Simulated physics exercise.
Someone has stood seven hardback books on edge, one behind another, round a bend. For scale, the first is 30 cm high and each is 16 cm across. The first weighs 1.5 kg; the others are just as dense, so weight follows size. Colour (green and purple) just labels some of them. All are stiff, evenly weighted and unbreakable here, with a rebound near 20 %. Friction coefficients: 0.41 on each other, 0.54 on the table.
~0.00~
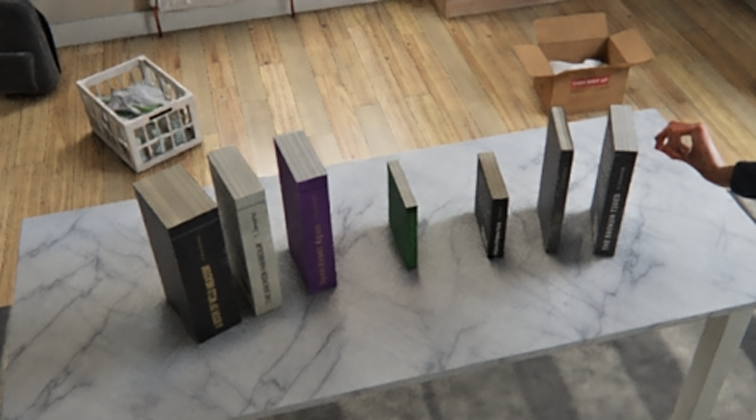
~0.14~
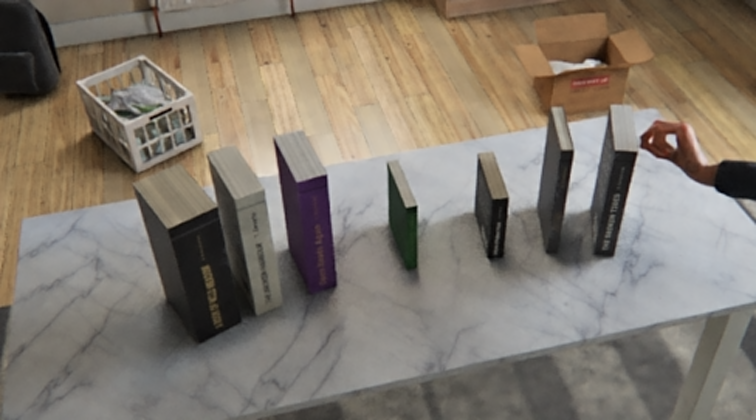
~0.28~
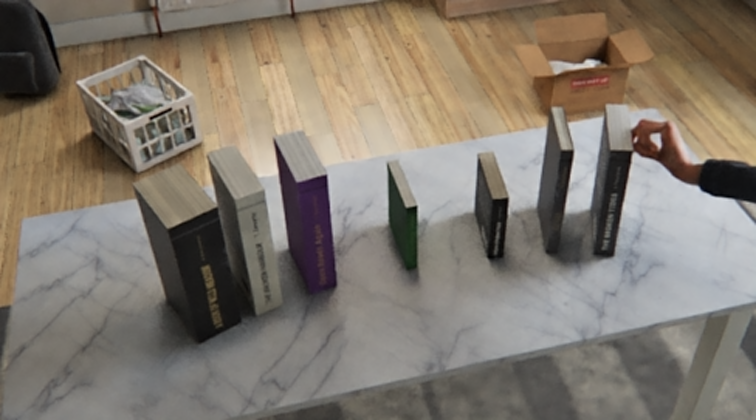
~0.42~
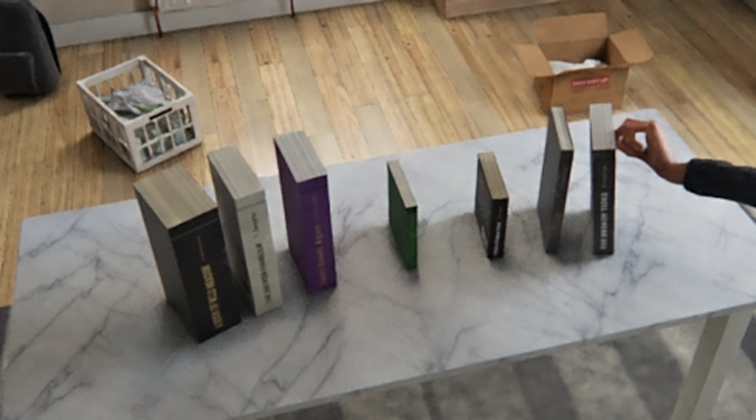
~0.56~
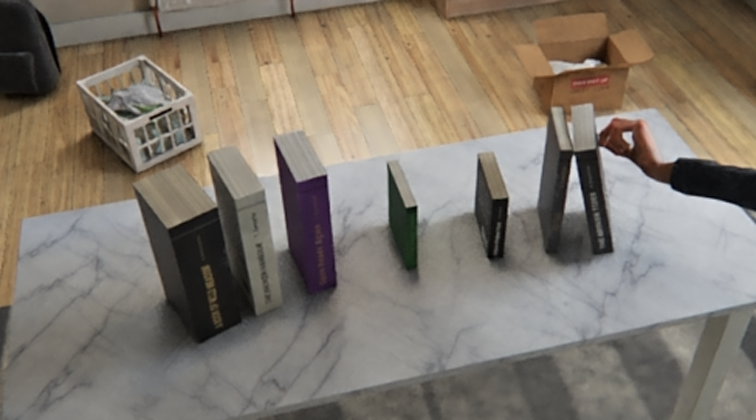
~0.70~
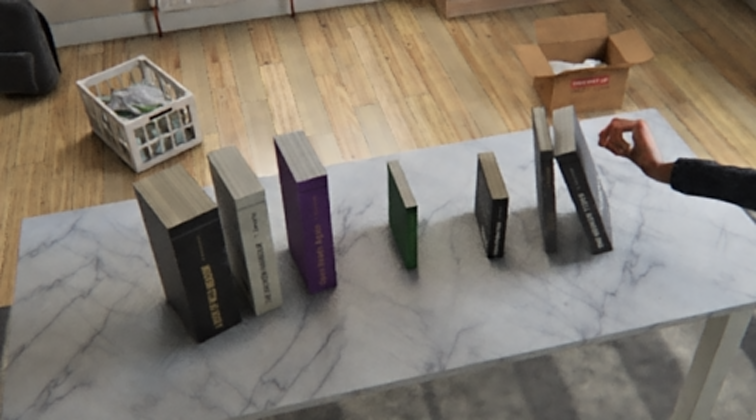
A hand reaches in from the right above a marble-topped table, seen from a high, still viewpoint in a wood-floored room with a white crate and an open cardboard box behind. Seven upright books stand spaced in a curve, black, pale grey and purple at left, green mid-table, darker ones rightward. The finger pushes the rightmost book leftward until it leans on its neighbour, which tilts slightly, while the hand stays back.
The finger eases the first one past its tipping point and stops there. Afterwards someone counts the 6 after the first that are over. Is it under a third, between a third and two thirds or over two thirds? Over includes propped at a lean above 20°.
The part is from a third to two thirds.
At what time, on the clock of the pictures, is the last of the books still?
Around 1.5 s.
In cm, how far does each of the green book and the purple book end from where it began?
Moved: Green 10, purple 0.
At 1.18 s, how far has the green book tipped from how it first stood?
Some 15°.
Around 0.84 s, 1 of the 6 other books over.
Around 0.96 s, 2 of the 6 other books over.
Around 1.18 s, 2 of the 6 other books over; green book tipped 14°.
Finally (1.8 s), 3 of the 6 other books over; green book tipped 71°; purple book unmoved. That is 50 per cent. Three left standing. Seen by the last camera, middles, green book near (363, 231), purple book near (305, 215).
